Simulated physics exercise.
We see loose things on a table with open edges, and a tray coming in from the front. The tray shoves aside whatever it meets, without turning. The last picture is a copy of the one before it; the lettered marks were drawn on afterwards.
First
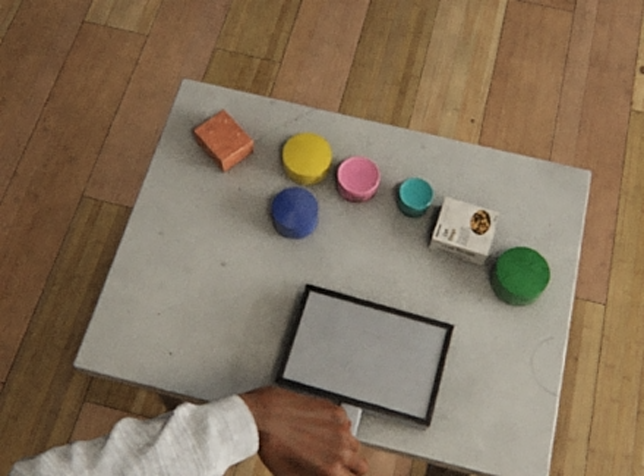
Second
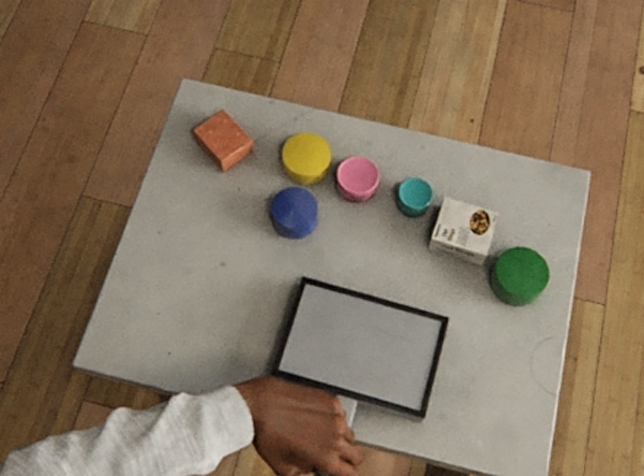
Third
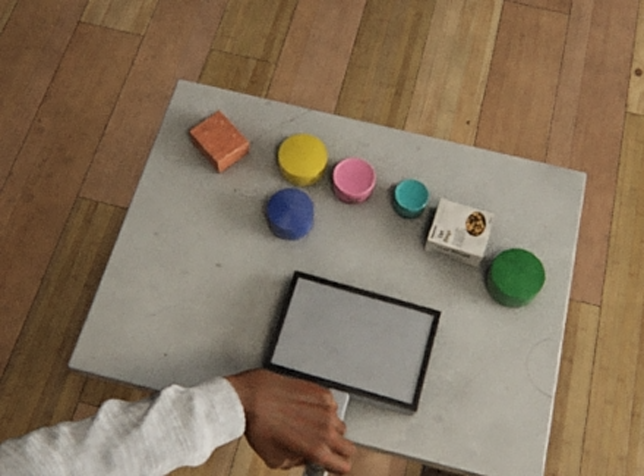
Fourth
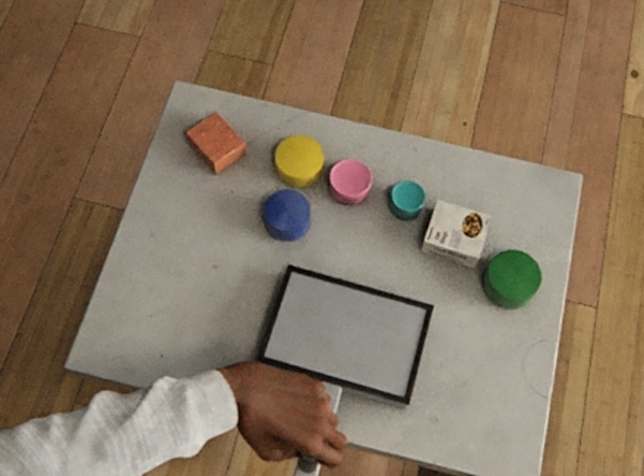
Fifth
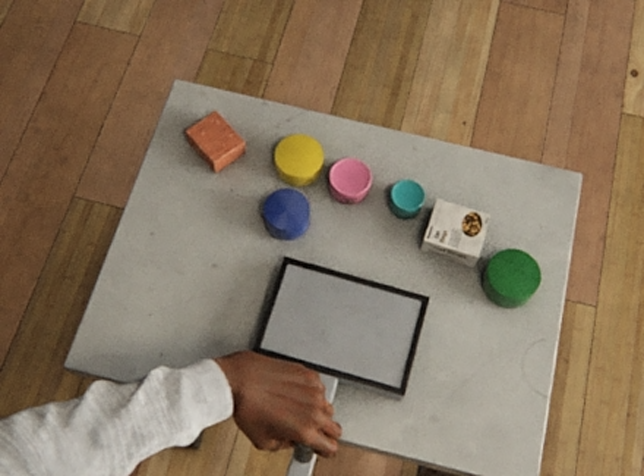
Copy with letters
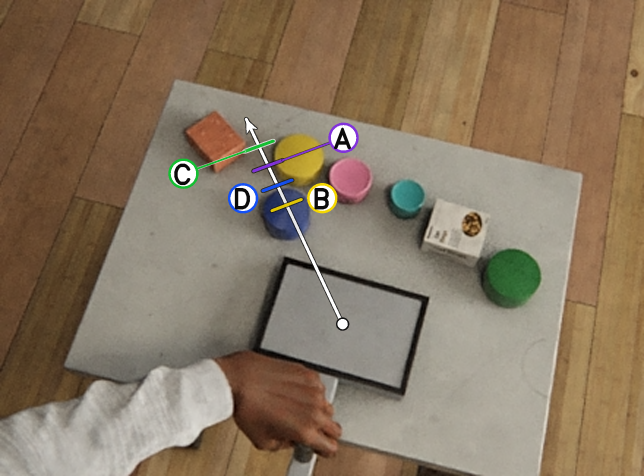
A hand in a pale sleeve slid a black-rimmed tray slowly forward and slightly left across a gray table, while the colorful round tubs, orange block and white packet beyond it stayed put.
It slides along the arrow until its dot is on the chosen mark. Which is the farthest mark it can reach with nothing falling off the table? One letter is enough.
At D, and not beyond.
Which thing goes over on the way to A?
The yellow pot.
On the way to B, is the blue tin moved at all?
By then, yes.
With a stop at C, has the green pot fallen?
No.
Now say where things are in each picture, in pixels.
In the first frame, tray (366, 353); yellow pot (307, 159); blue tin (295, 213).
In the second frame, tray (362, 345); white packet (464, 231).
In the third frame, tray (354, 340); green pot (516, 278).
In the fourth frame, tray (347, 333); turquoise jar (407, 201).
In the fifth frame, tray (343, 324); blue tin (287, 215); white packet (456, 233); pink tub (350, 182).
On the marked copy, A at (268, 166); B at (287, 205); C at (259, 146); D at (278, 186); the arrow from (343, 324) to (246, 119); the white dot at (343, 324).
Taking D. A third of the way, tray (317, 276); yellow pot (300, 157); blue tin (288, 197).
Two thirds of the way, tray (294, 225); yellow pot (316, 126); blue tin (287, 155).
When it is over, tray (278, 191); yellow pot (326, 114); blue tin (284, 127); nothing has fallen.
As for the rest, A drops the yellow pot; B is safe but short; C drops the yellow pot and blue tin.
